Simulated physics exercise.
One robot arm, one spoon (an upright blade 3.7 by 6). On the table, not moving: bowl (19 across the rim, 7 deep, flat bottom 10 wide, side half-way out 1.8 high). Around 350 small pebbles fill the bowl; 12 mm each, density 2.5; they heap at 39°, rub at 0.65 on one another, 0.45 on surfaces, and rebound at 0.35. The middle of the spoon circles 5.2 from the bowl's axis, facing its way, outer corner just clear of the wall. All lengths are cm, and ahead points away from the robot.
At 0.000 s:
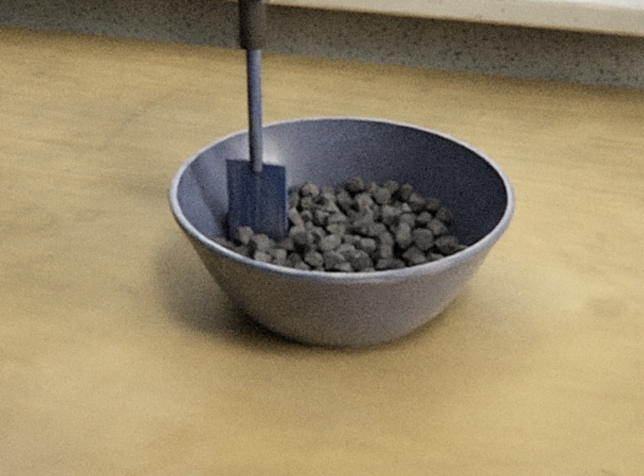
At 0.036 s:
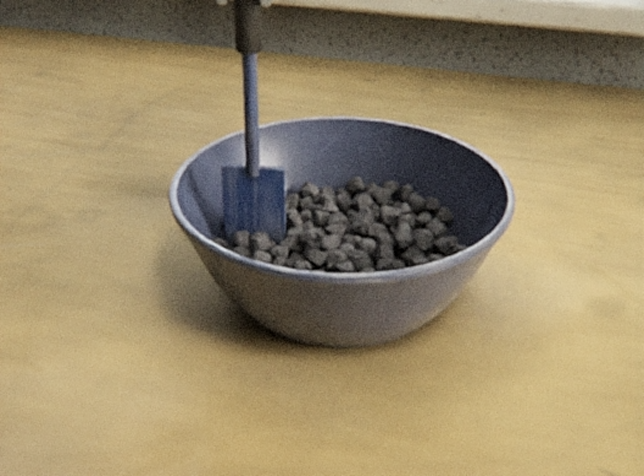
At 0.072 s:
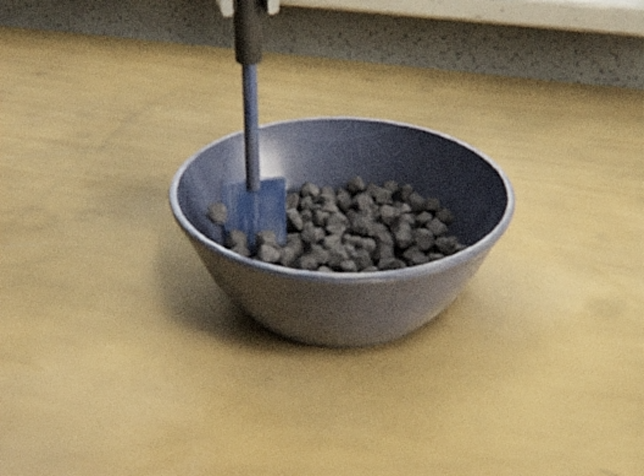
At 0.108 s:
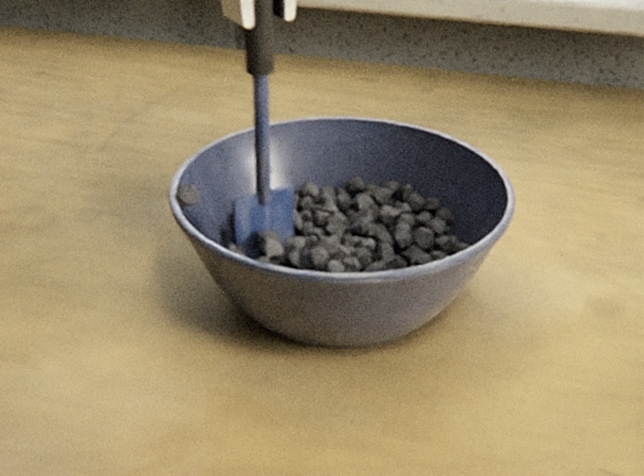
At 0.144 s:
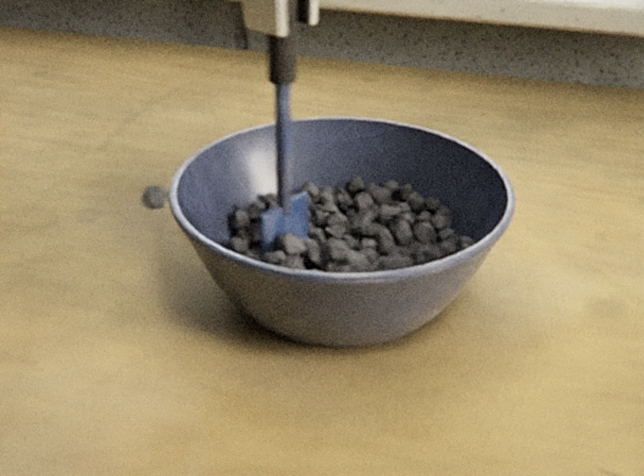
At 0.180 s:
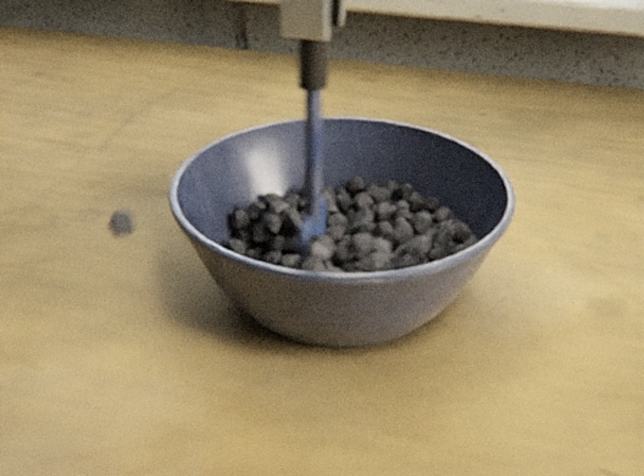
On a wooden tabletop, a robot arm holds a blue, flat-bladed spoon upright at the left side of a grey-blue bowl of dark pebbles. The spoon sweeps through the pebbles, curving toward the right and turning edge-on, while one pebble rises over the left rim and moves away outside the bowl.
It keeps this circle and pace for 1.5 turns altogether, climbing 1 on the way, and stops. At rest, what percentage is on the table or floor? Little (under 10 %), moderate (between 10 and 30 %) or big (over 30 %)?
Share on the table or floor: Moderate (between 10 and 30 %).
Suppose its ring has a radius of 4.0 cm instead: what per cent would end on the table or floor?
It would be near 5 per cent.
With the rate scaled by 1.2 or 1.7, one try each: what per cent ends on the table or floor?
Some 25 and 40 per cent.
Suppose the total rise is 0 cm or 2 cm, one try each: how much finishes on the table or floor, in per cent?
Some 20 and 15 per cent.
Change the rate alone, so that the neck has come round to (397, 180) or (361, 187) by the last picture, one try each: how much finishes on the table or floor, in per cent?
About 35 and 25 per cent.
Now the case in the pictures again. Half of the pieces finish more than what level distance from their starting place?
About 9 cm.
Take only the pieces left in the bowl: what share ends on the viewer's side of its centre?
About 35 per cent.
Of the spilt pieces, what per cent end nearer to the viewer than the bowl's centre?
Roughly 40 per cent.
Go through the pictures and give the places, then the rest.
In the first frame, spoon neck at (256, 138), 0° round; upper third of the load around (354, 244), from x 215 to 465, top at y 185; 349 in the bowl.
In the second frame, spoon neck at (252, 143), 9° round; upper third of the load around (347, 245), from x 215 to 465, top at y 185.
In the third frame, spoon neck at (252, 156), 28° round; upper third of the load around (347, 248), from x 215 to 465, top at y 185.
In the fourth frame, spoon neck at (263, 168), 47° round; upper third of the load around (342, 258), from x 185 to 465, top at y 185.
In the fifth frame, spoon neck at (284, 179), 67° round; upper third of the load around (353, 262), from x 155 to 465, top at y 185; 348 in the bowl, 1 in flight or on the tool.
In the sixth frame, spoon neck at (313, 186), 86° round; upper third of the load around (381, 257), from x 120 to 470, top at y 185; 348 in the bowl, 1 in flight or on the tool.
By 0.51 s, 263° round, highest piece 11 above the table; 321 in the bowl, 17 on the table or floor, 11 in flight or on the tool.
By 0.84 s, 81° round, highest piece 9 above the table; 298 in the bowl, 46 on the table or floor, 5 in flight or on the tool.
By 1.20 s, 180° round, highest piece 7 above the table; 287 in the bowl, 62 on the table or floor.
By 1.90 s, 180° round, highest piece 7 above the table; 287 in the bowl, 62 on the table or floor.
Final count, 287 in the bowl, 62 on the table or floor. That is 18 % on the table or floor.
